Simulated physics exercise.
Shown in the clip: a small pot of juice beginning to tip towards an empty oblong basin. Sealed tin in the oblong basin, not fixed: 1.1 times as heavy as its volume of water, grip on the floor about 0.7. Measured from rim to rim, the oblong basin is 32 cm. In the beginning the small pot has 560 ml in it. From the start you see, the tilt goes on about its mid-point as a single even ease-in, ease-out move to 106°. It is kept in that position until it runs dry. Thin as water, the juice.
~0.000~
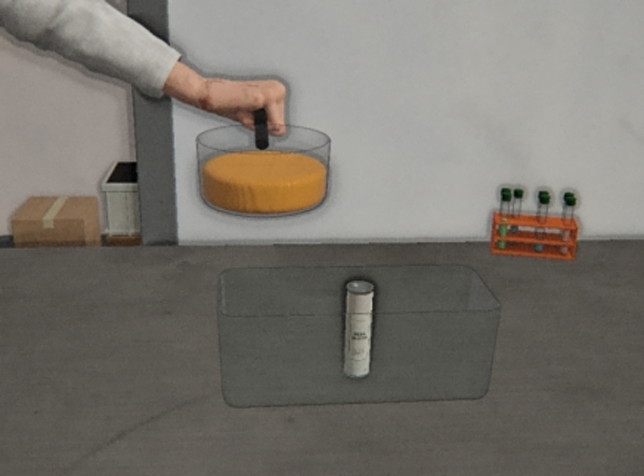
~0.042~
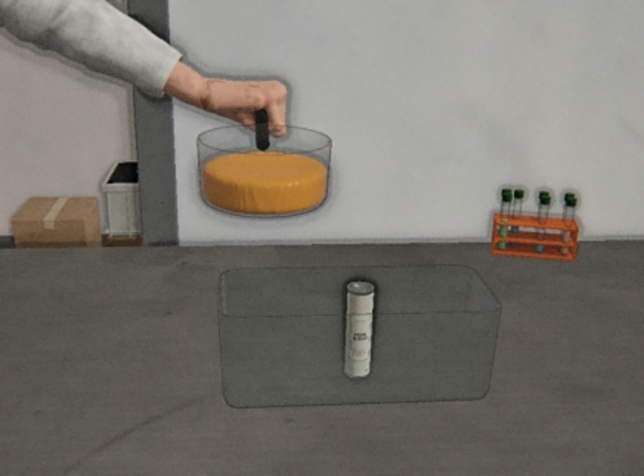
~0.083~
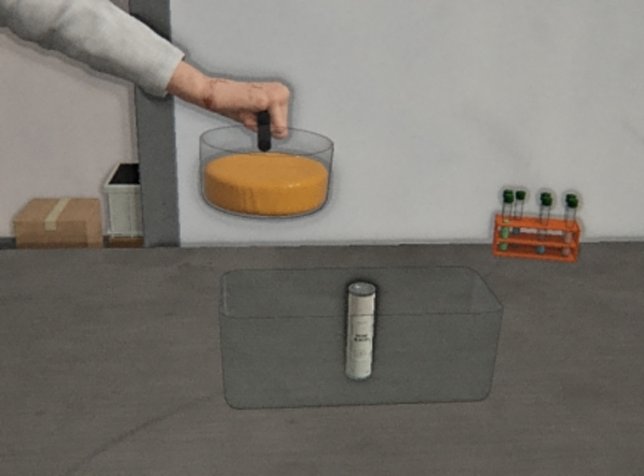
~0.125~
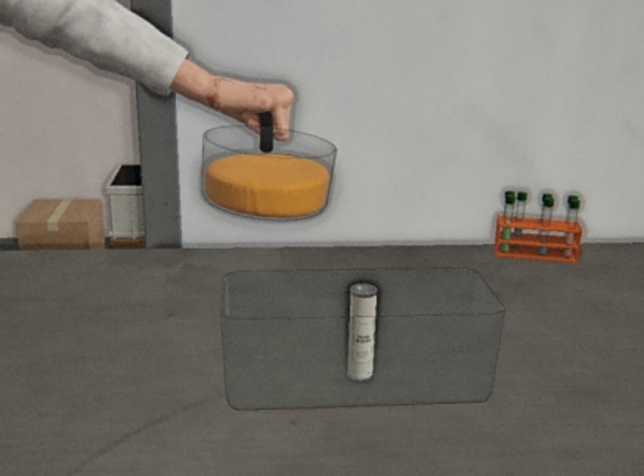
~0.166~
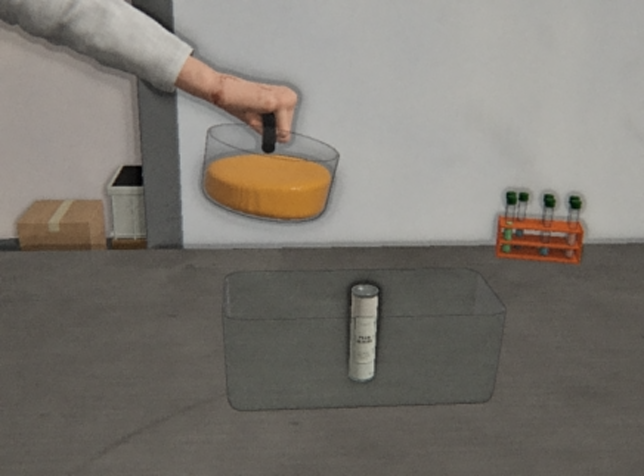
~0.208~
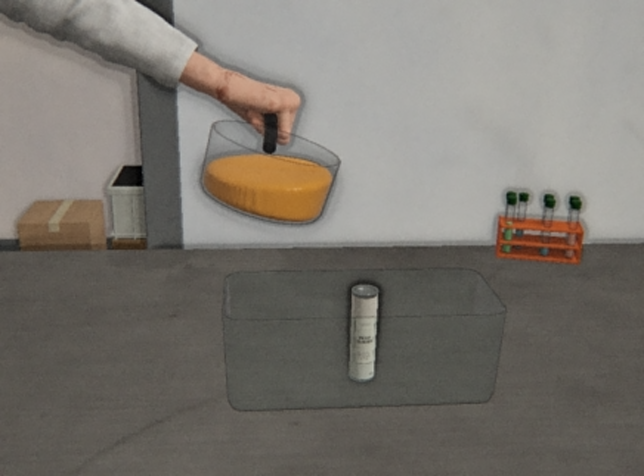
A small clear pot of orange juice, held from above by a hand reaching in from the left, hangs almost level over a grey tabletop. It then tilts gradually down to the right, above a transparent oblong basin with a pale tin in it, while an orange rack of tubes stays still.
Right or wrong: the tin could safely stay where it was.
Right, it remains upright.
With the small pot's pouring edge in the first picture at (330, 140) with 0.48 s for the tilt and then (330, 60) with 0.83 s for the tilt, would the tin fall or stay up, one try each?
Try 1: Tipped over; try 2: Still standing.
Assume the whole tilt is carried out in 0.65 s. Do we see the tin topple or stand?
Then it stays up.
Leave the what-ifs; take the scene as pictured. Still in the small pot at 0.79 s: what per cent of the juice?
About 10 % is still there.
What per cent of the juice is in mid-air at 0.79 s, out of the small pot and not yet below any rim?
Around 12 percent of it is airborne.
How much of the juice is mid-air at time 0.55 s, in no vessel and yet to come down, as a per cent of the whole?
Estimate: About 44 % of all of it.
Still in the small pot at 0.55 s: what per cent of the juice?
About 50 per cent.
After 0.55 s the tilt is 78° and 51 per cent is still to pour; the tin stands where it began.
After 0.79 s the tilt is 105° and 10 per cent is still to pour; the tin stands where it began.
After 1.05 s the tilt is 106° and 0 per cent is still to pour; the tin stands where it began.
After 1.33 s the tilt is 106° and 0 per cent is still to pour; the tin stands where it began.
In the end the tin stands where it began.
